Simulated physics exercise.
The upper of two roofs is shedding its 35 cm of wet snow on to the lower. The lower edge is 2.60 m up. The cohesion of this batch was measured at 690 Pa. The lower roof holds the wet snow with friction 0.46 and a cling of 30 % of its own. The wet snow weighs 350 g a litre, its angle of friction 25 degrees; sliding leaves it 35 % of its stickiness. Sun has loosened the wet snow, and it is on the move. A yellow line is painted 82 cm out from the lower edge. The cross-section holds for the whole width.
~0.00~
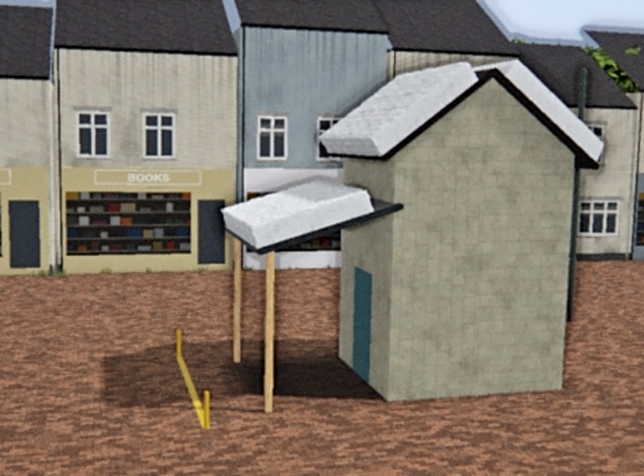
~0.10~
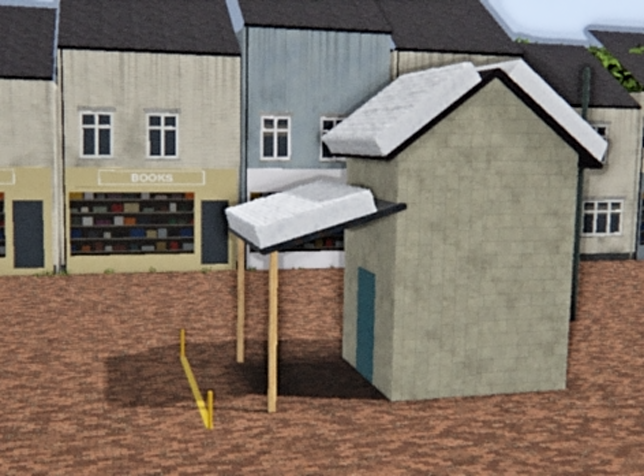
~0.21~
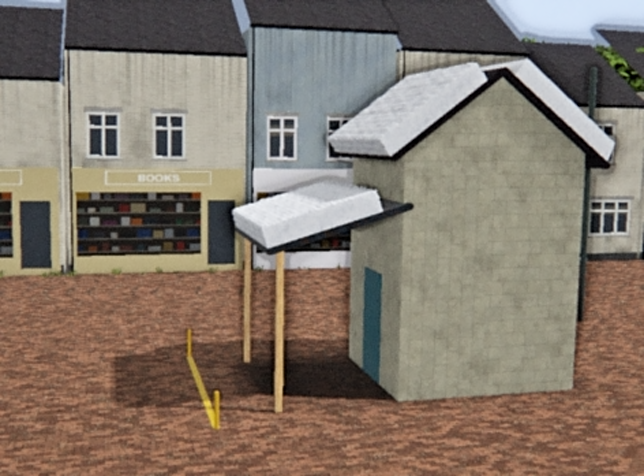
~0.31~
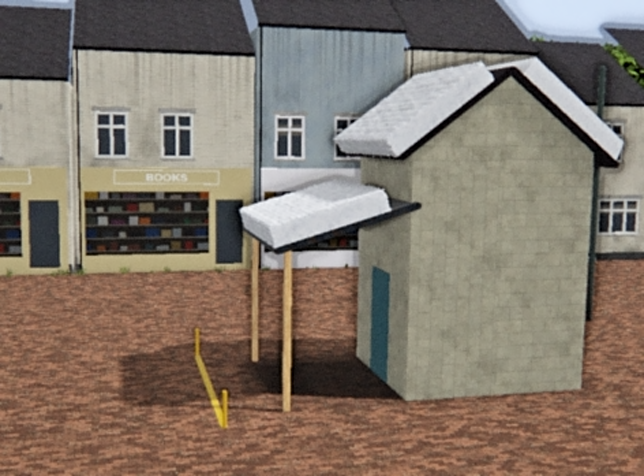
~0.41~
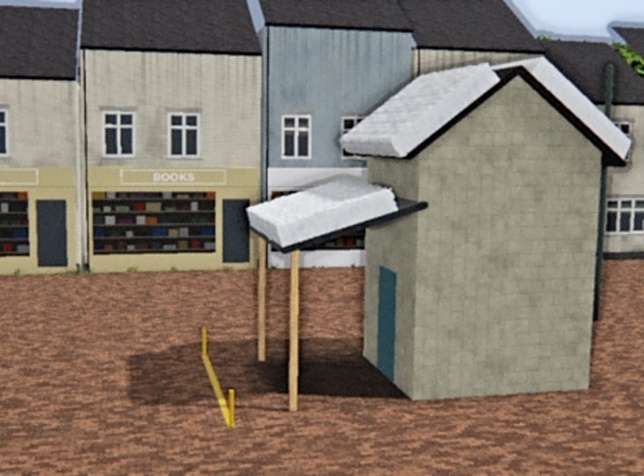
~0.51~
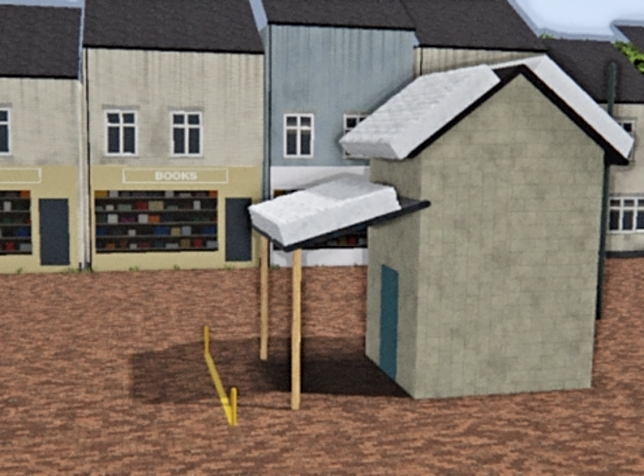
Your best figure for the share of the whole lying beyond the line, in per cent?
About 0 %.
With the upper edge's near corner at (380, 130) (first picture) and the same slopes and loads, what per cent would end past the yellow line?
In that case some 12 per cent.
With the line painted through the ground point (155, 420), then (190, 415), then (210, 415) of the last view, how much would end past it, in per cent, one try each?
In that order: 0 %, 0 %, 0 %.
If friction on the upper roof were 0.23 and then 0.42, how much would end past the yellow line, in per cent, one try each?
In that order: 20 %, 8 %.
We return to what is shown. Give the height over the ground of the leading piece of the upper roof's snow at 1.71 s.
About 3.2 m.
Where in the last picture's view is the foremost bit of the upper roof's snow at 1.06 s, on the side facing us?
At about (363, 185).
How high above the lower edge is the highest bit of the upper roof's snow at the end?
Some 1.3 m.
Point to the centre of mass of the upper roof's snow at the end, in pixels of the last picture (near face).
Near (362, 187).
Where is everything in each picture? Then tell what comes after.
In the first frame, front end of the wet snow at (381, 129).
In the second frame, front end of the wet snow at (384, 130), its middle shifted 6 mm.
In the third frame, front end of the wet snow at (390, 130), its middle shifted 2.5 cm, 1 % of it past the upper edge, in one piece.
In the fourth frame, front end of the wet snow at (395, 151), its middle shifted 5.5 cm, 3 % of it past the upper edge, in one piece.
In the fifth frame, front end of the wet snow at (400, 140), its middle shifted 10.0 cm, 5 % of it past the upper edge, in one piece.
In the sixth frame, front end of the wet snow at (400, 142), its middle shifted 16 cm, 8 % of it past the upper edge, in one piece.
By 1.06 s, none is below the lower edge and 0 % is past the line.
By 1.71 s, none is below the lower edge and 0 % is past the line.
By 2.35 s, none is below the lower edge and 0 % is past the line.
By 3.00 s, none is below the lower edge and 0 % is past the line.
By 5.90 s, at the end, none is below the lower edge and 0 % is past the line.
